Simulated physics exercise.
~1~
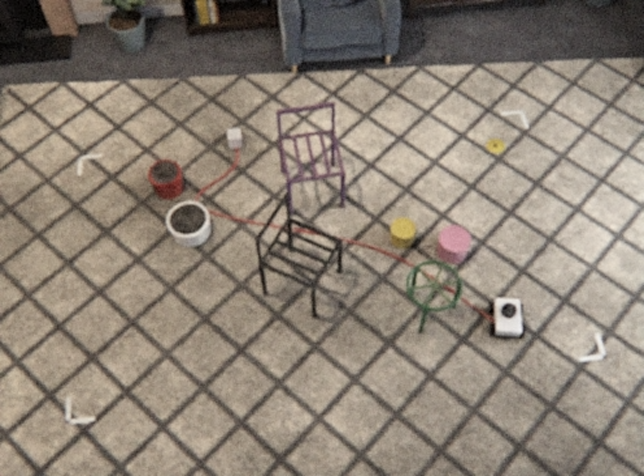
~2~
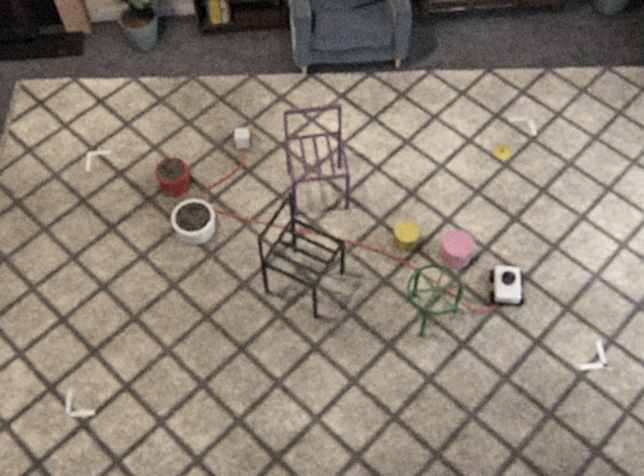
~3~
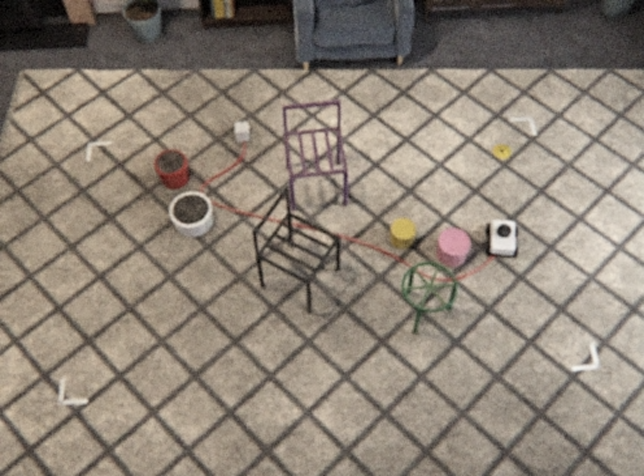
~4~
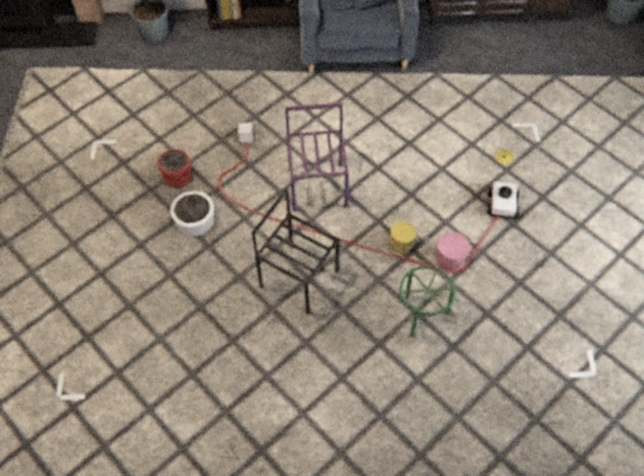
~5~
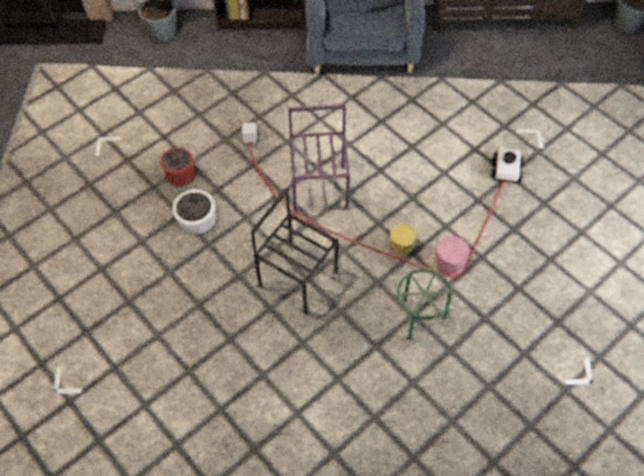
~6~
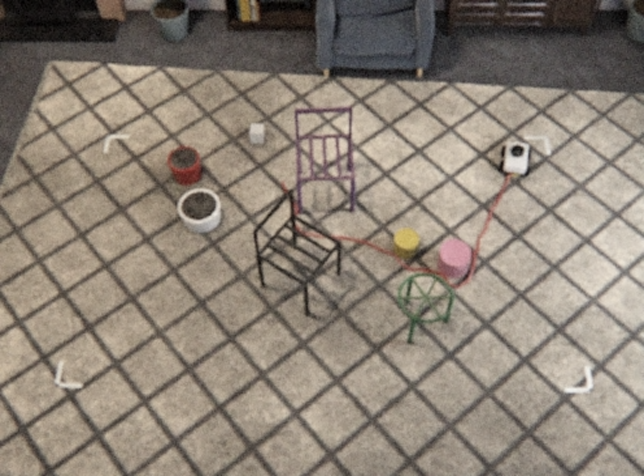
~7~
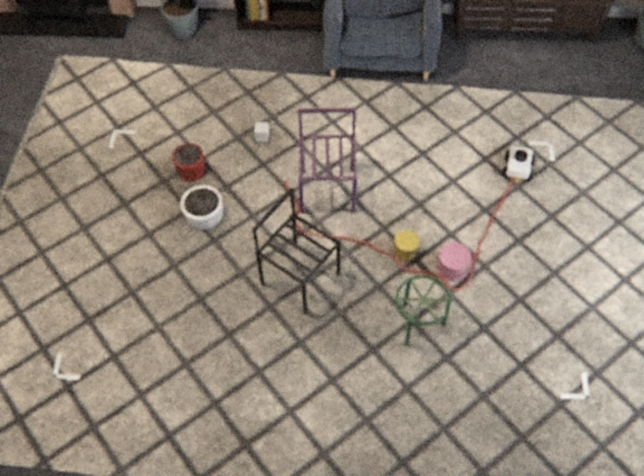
A large tiled-pattern rug held chairs, a green stool, buckets and pots, with a red cord winding among them to a small white cart, which rolled away toward the yellow marker, drawing the cord tight until it came unplugged, and then stopped.
